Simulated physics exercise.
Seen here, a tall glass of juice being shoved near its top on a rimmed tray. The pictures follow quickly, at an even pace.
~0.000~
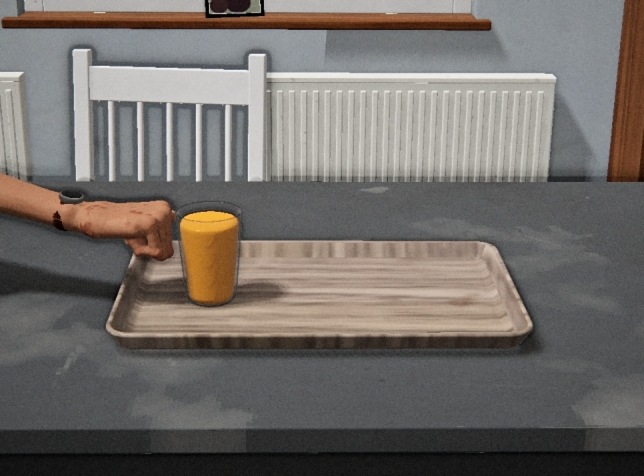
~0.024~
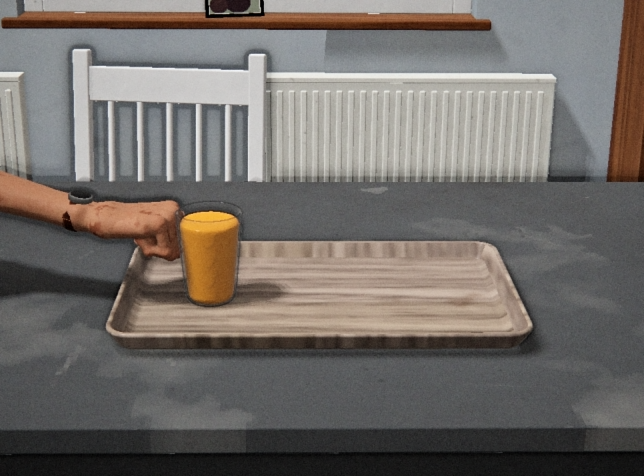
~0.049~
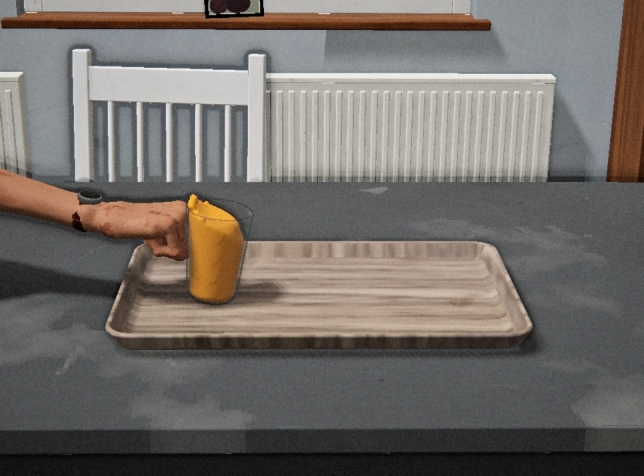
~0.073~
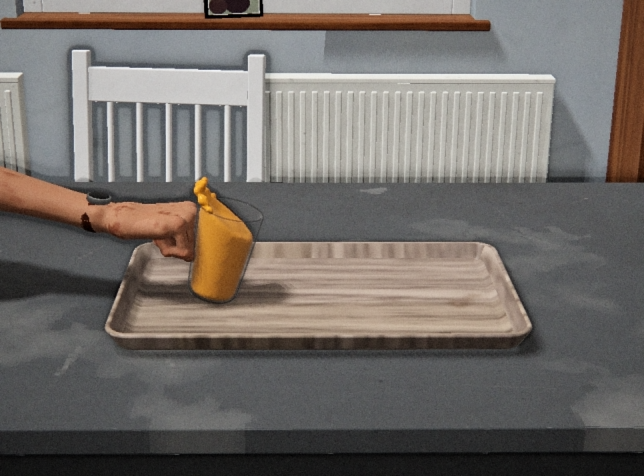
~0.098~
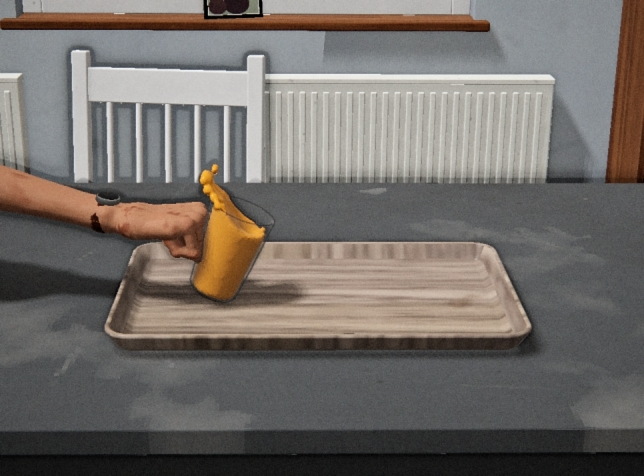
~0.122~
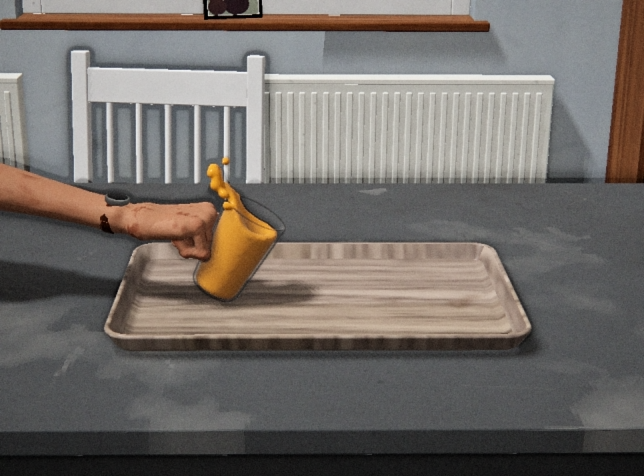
On a wooden tray, a hand pushes a glass rightward, tilting it as orange juice splashes up.
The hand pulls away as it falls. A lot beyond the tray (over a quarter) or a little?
As it turns out, a quarter and more lands beyond the tray.
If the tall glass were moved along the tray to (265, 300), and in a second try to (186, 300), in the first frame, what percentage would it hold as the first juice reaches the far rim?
About 50 and 40 per cent.
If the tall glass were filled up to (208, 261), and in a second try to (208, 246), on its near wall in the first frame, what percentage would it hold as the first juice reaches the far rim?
About 45 and 45 per cent.
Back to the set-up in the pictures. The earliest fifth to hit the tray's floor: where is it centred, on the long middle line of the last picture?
Roughly at (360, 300).
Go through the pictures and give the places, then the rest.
It leans 0°; its right rim is at (241, 213); the juice meets the walls at (180, 220) and (238, 219); the tray's far rim is at (511, 284); the tray is clear ahead, in the first frame.
It leans 0°; its right rim is at (241, 213); the juice meets the walls at (180, 220) and (239, 220), in the second frame.
It leans 7°; its right rim is at (252, 215); the juice meets the walls at (190, 206) and (241, 221); 1 per cent is over the edge, in the third frame.
It leans 14°; its right rim is at (262, 218); the juice meets the walls at (201, 201) and (247, 230); 3 per cent is over the edge, in the fourth frame.
It leans 21°; its right rim is at (273, 223); the juice meets the walls at (209, 224) and (265, 231); 4 per cent is over the edge, in the fifth frame.
It leans 29°; its right rim is at (284, 229); the juice meets the walls at (213, 233) and (278, 231); 5 per cent is over the edge, in the sixth frame.
A moment on, the tall glass lies on its side and 79 per cent is in the glass, 11 on the tray and 10 above or beyond its rim.
Next, the tall glass lies on its side and 39 per cent is in the glass, 57 on the tray and 4 above or beyond its rim.
Then the tall glass lies on its side and 22 per cent is in the glass, 57 on the tray and 21 above or beyond its rim.
Later the tall glass lies on its side and 11 per cent is in the glass, 55 on the tray and 34 above or beyond its rim.
At rest 66 per cent is held by tray and glass, 34 is off the tray.
